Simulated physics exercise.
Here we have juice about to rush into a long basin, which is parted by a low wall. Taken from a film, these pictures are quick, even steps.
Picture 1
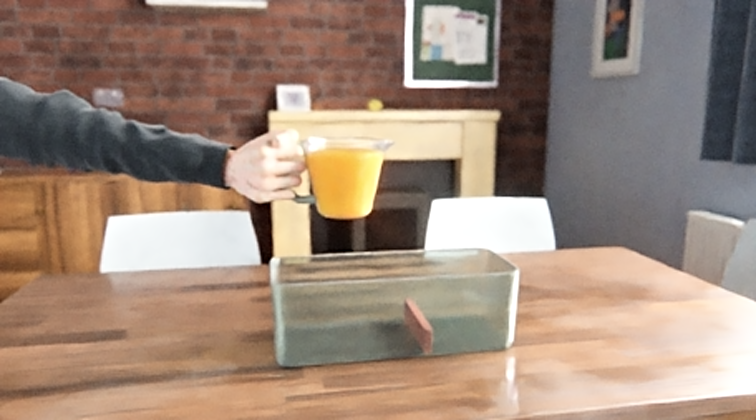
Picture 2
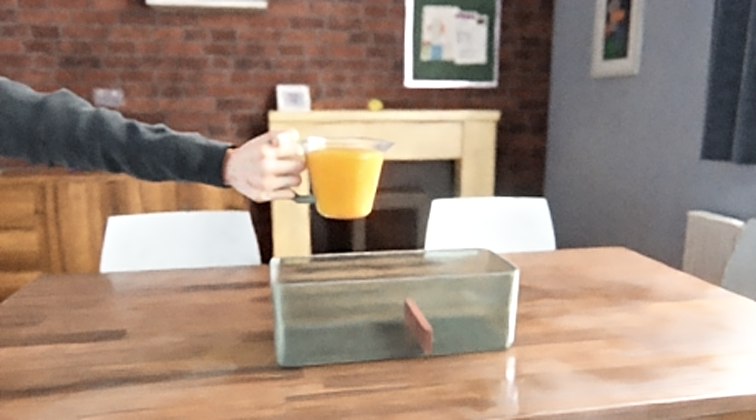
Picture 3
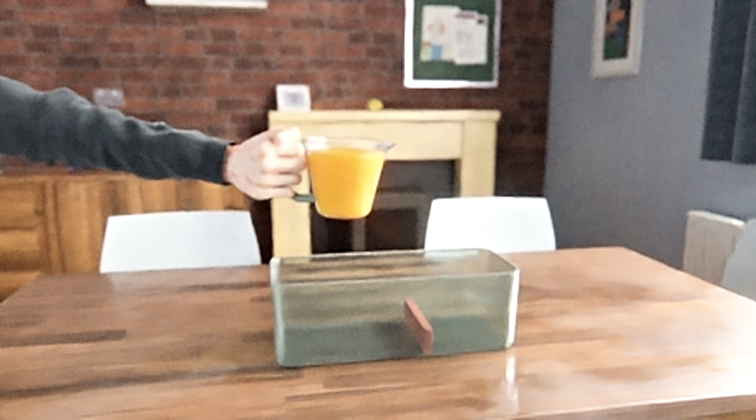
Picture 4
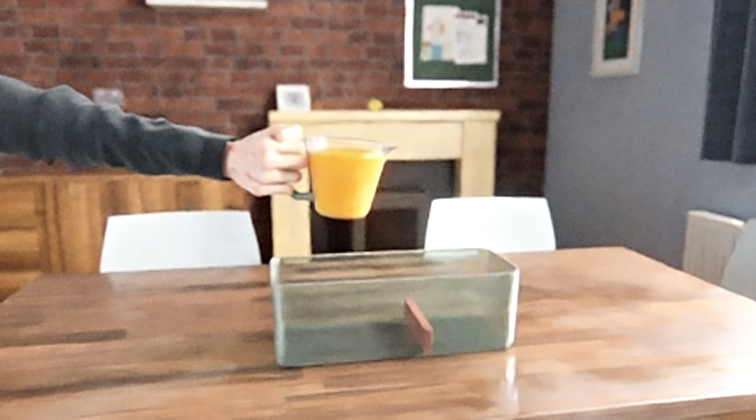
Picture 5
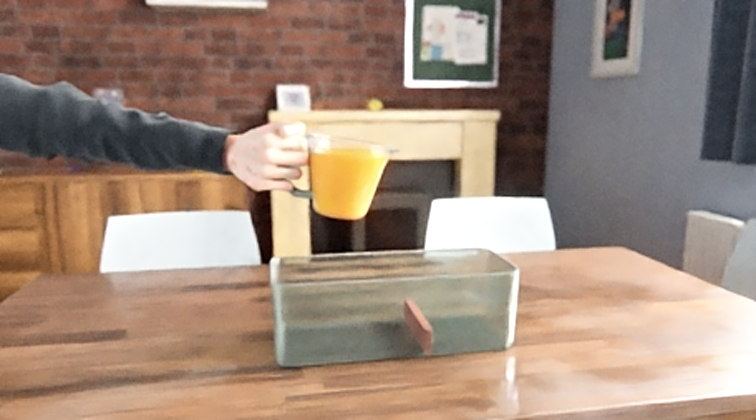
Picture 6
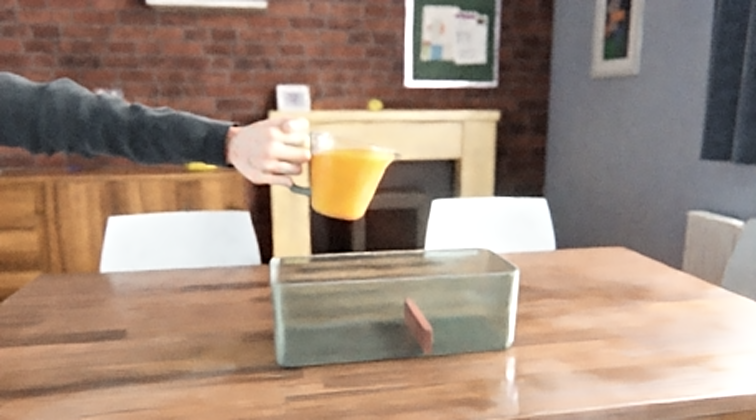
To begin with, a hand reaching in from the left holds a glass jug of orange juice almost upright above a clear, long basin with a low reddish wall inside, on a wooden table. The hand then gradually tilts the jug slightly to the right, while the basin stays still.
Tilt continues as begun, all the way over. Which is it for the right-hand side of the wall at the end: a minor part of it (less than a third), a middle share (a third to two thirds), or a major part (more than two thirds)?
Surpasses two thirds.
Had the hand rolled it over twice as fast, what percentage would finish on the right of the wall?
About 65 in a hundred.
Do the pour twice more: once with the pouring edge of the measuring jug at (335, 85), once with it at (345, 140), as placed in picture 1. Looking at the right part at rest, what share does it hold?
Estimate: 5 per cent, then 5 per cent.
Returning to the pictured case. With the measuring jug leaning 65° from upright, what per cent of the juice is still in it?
65 %.
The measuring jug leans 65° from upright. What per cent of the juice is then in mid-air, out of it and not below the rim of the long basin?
20 in a hundred.
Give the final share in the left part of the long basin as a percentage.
I'd put it near 20 per cent.
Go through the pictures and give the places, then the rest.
In the first frame, it leans 0°; its right rim is at (396, 141); the juice meets the walls at (306, 152) and (382, 151); the long basin's rim runs from (272, 272) to (503, 260); the wall's top is at (417, 313).
In the second frame, it leans 1°; its right rim is at (396, 142); the juice meets the walls at (306, 152) and (382, 151).
In the third frame, it leans 2°; its right rim is at (397, 143); the juice meets the walls at (307, 152) and (382, 152).
In the fourth frame, it leans 5°; its right rim is at (399, 146); the juice meets the walls at (309, 151) and (384, 152).
In the fifth frame, it leans 8°; its right rim is at (400, 149); the juice meets the walls at (311, 152) and (387, 153).
In the sixth frame, it leans 13°; its right rim is at (402, 154); the juice meets the walls at (313, 153) and (391, 154).
A moment on, the measuring jug is tipped part way and 65 per cent is still to pour, 0 is left of the wall and 14 right of it.
Next, the measuring jug is tipped on its side and 11 per cent is still to pour, 7 is left of the wall and 71 right of it.
Then the measuring jug is tipped right over and 0 per cent is still to pour, 19 is left of the wall and 80 right of it.
Later the measuring jug is tipped right over and 0 per cent is still to pour, 20 is left of the wall and 79 right of it.
At rest 20 per cent lies left of the wall, 79 right of it and 1 outside.
